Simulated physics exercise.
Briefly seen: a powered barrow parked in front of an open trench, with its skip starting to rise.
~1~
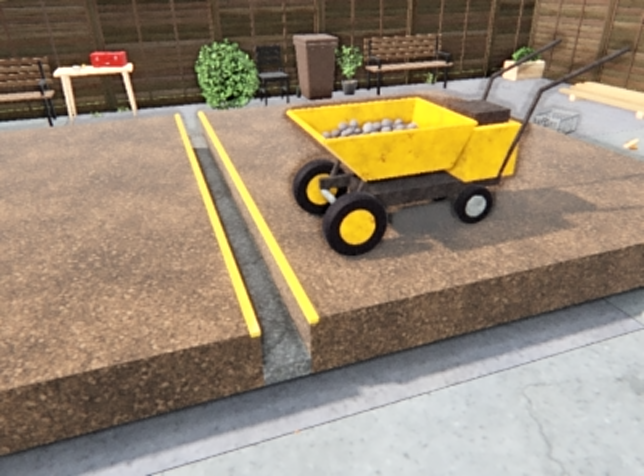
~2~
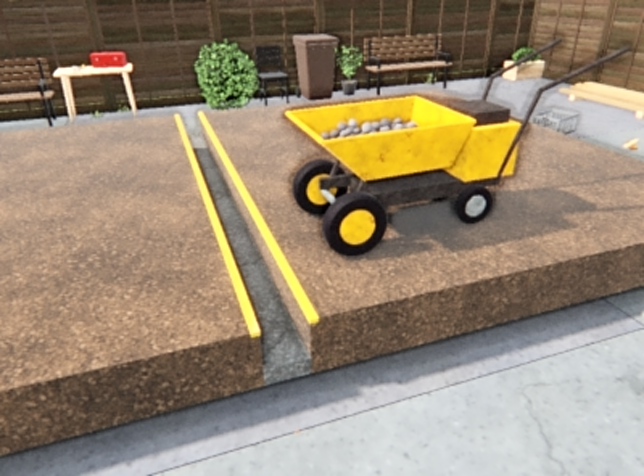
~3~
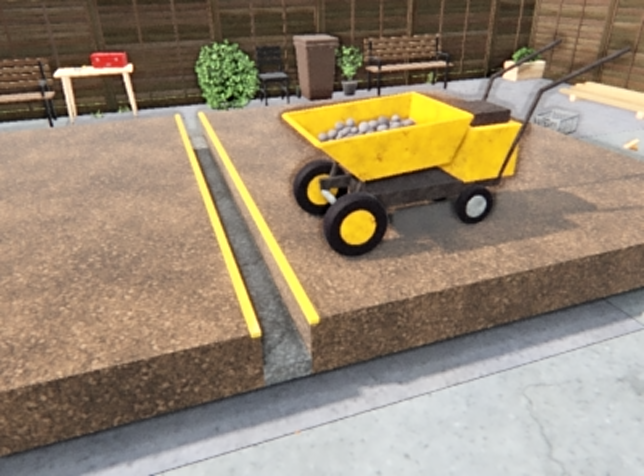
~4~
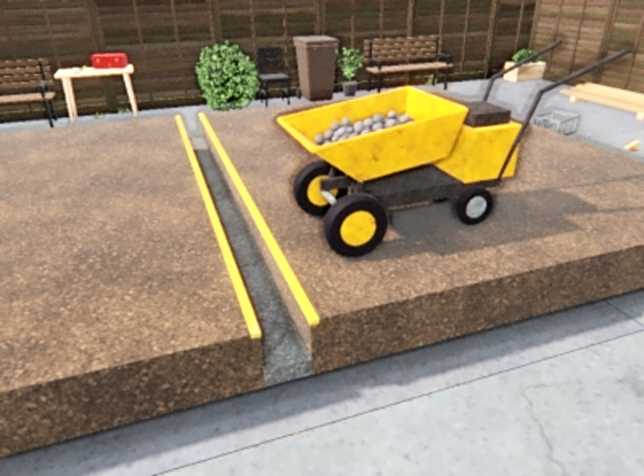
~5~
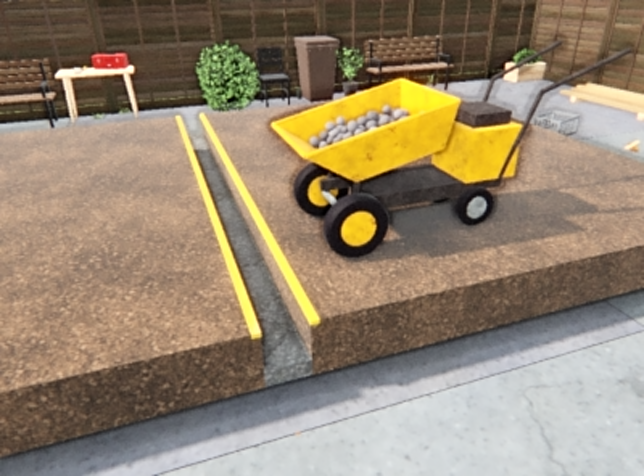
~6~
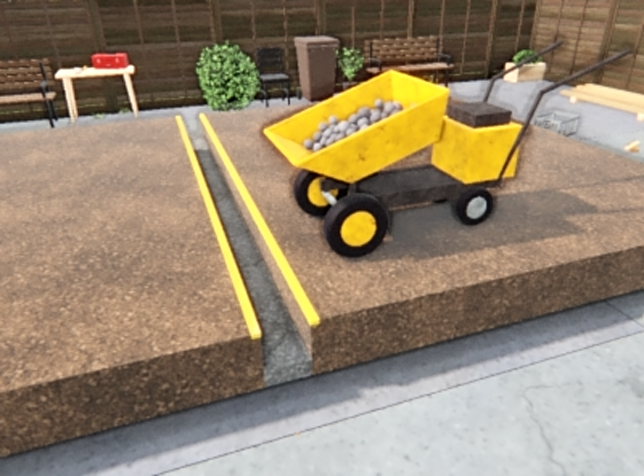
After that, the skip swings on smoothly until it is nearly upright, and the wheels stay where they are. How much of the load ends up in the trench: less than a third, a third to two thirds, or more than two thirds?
A third to two thirds.
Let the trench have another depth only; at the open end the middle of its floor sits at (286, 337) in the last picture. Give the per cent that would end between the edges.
Something like 40 %.
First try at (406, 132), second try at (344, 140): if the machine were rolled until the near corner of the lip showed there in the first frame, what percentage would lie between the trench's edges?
You'd see around 40 per cent the first time and around 90 per cent the second.
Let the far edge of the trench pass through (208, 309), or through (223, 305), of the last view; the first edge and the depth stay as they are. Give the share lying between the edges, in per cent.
Close to 100 per cent in the first, close to 90 per cent in the second.
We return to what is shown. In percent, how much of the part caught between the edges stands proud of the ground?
0 per cent or so.
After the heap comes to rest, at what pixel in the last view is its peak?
Approximate top: (198, 239).
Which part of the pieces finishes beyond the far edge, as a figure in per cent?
Around 50 per cent.
Soon after the last picture, skip tipped steeply; all in the skip.
A little later, skip tipped right over; about half in the skip; about a quarter in or heaped over the trench; about a third beyond it.
Later still, skip tipped right over; about half in or heaped over the trench; about half beyond it.
At rest, skip tipped right over; about half in or heaped over the trench; about half beyond it.
